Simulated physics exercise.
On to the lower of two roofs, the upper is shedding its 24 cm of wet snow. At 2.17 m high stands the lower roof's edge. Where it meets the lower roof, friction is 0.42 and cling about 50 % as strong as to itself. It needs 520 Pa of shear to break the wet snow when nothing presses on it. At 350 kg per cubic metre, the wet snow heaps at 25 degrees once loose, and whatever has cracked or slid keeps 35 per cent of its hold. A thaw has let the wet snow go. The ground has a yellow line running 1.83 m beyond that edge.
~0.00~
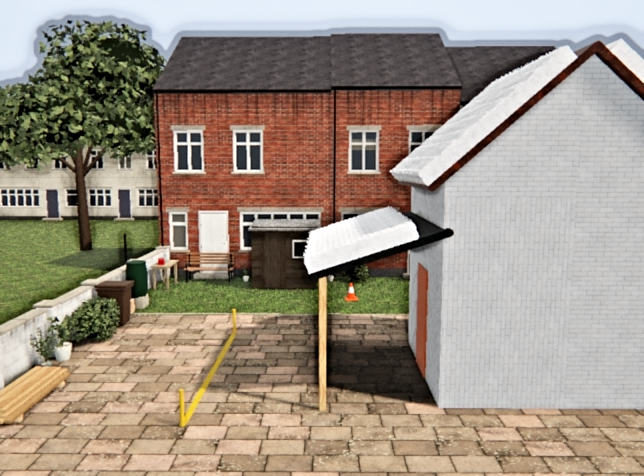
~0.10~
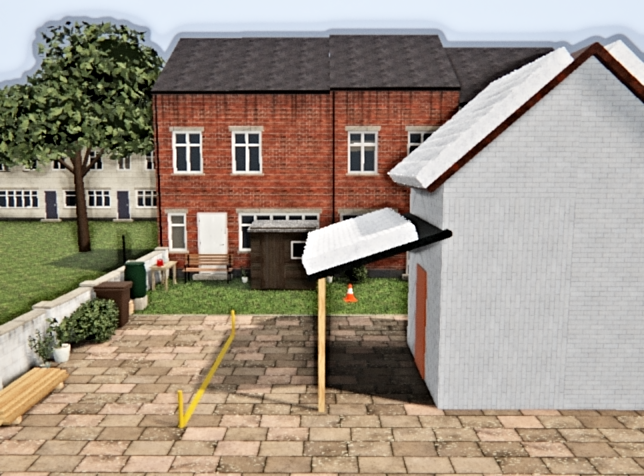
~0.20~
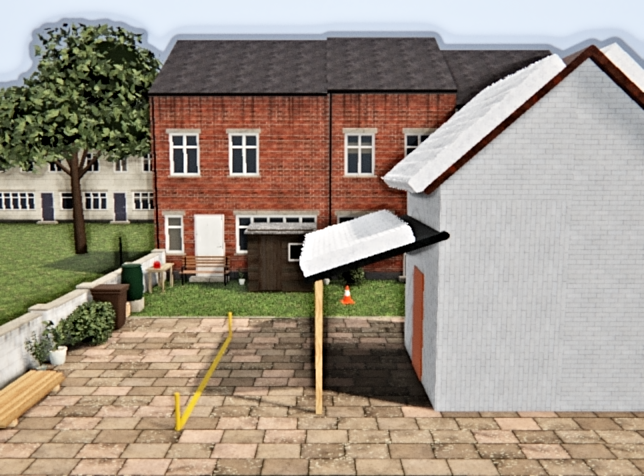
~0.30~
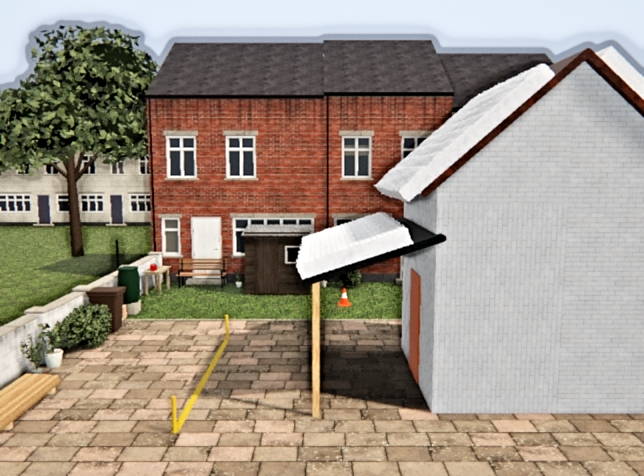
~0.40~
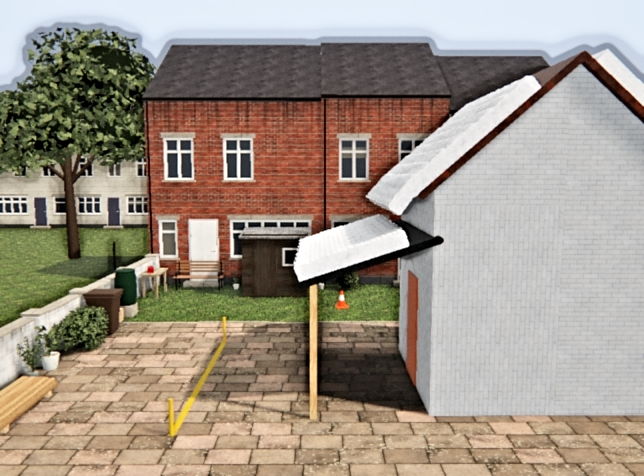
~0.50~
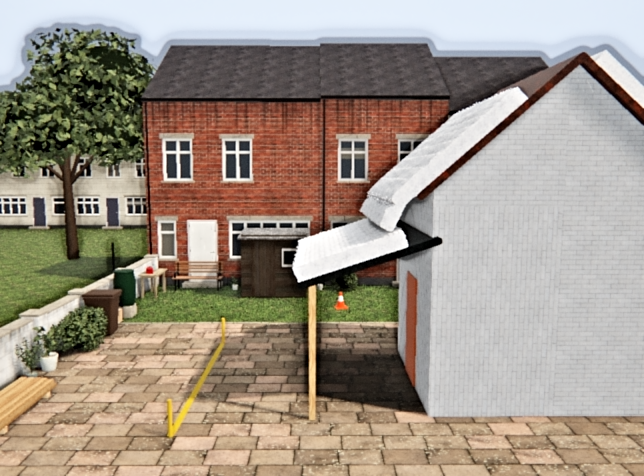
At first, a thick sheet of white snow lies on the left slope of the grey building's roof, above a snow-covered lean-to. The sheet slowly slides down to the left as one piece, its front edge jutting past the eave, then cracks and sags over the lower roof.
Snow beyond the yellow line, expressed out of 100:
About 26 out of 100.
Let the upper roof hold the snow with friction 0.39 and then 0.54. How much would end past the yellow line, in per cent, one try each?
One try each gives 10 % and then 2 %.
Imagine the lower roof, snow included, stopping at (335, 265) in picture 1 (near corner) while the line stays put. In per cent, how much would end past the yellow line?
Estimate: Approx. 30 %.
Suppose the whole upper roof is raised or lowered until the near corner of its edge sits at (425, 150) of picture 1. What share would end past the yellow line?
It would then be around 45 percent.
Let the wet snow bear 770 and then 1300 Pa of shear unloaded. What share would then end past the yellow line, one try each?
You'd see 16 percent the first time and 2 percent the second.
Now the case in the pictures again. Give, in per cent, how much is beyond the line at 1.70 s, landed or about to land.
0 %.
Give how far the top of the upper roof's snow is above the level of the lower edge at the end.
Height above lower edge: Approx. 0.8 m.
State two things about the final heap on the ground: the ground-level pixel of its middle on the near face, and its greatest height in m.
(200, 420), 0.4 m.
After 1.05 s, none is below the lower edge and 0 % is past the line.
After 1.70 s, 46 % is below the lower edge and 0 % is past the line.
After 2.35 s, 70 % is below the lower edge and 25 % is past the line.
After 3.00 s, 71 % is below the lower edge and 26 % is past the line.
After 3.10 s, 71 % is below the lower edge and 26 % is past the line.
